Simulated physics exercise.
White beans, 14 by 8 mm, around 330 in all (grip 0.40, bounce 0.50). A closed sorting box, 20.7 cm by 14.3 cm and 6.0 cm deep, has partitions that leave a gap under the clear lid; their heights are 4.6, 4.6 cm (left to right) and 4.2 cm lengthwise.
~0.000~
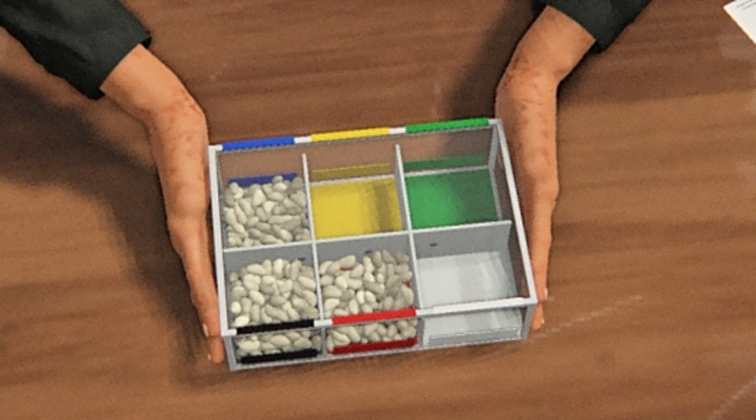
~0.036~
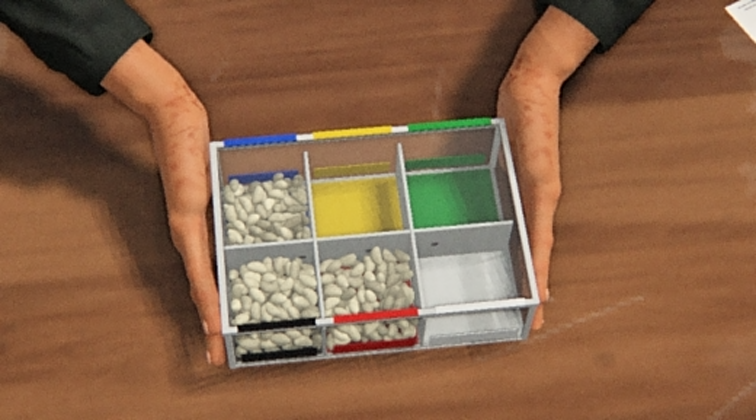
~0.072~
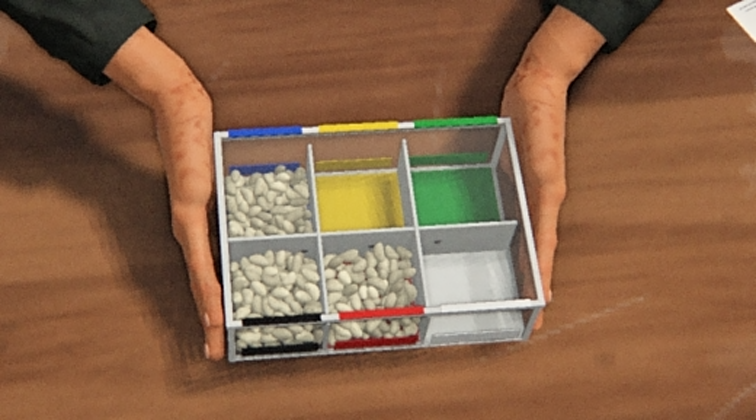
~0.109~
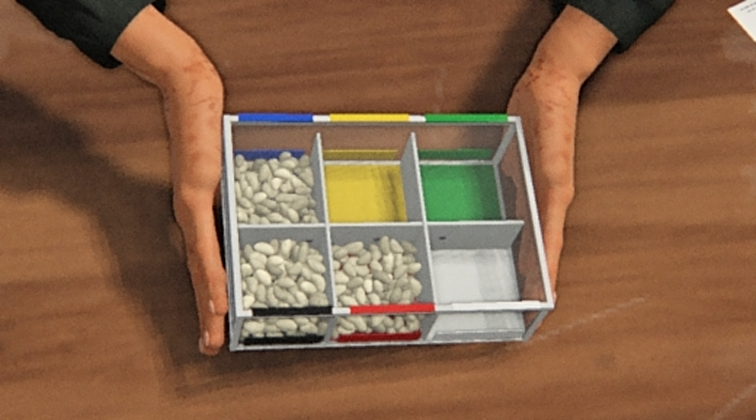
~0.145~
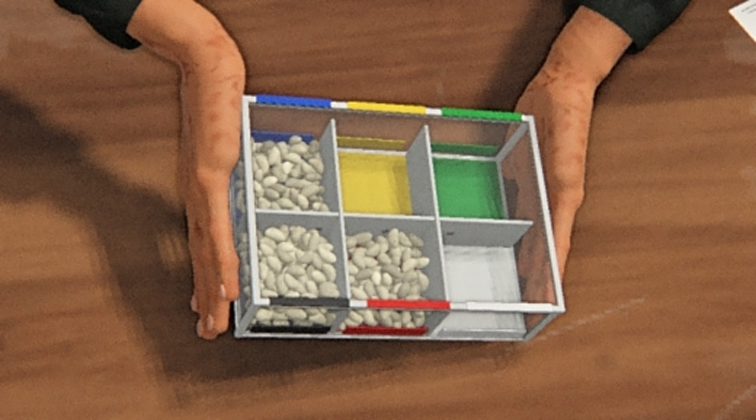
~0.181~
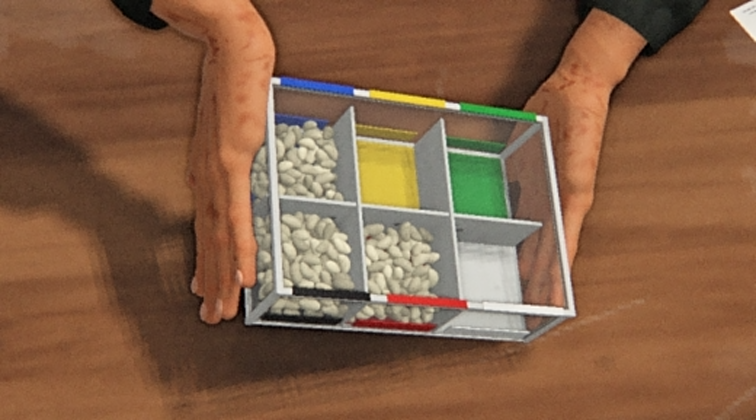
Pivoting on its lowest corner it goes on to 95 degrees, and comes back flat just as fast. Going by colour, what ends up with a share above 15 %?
Red: Over, blue: Over, green: Under, yellow: Under, white: Under, black: Over.
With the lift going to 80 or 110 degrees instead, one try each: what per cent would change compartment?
Some 15 and 15 per cent.
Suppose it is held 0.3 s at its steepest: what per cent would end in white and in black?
White 5, black 30.
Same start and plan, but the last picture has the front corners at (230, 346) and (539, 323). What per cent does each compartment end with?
Red 35; blue 20; green 0; yellow 0; white 0; black 45.
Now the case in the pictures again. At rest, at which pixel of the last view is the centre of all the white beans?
Near (310, 296).
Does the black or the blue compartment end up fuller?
The black one has more.
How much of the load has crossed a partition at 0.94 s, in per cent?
About 20 per cent.
After 0.64 s, tilt 93 degrees; red 35 %, blue 30 %, black 35 %.
Then, at 0.94 s, tilt 38 degrees; red 35 %, blue 25 %, yellow 5 %, white 5 %, black 35 %.
After 1.34 s, tilt 0 degrees; red 35 %, blue 25 %, yellow 5 %, white 5 %, black 35 %.
In the end, at 1.7 s, red 35 %, blue 25 %, green 0 %, yellow 5 %, white 5 %, black 30 %.
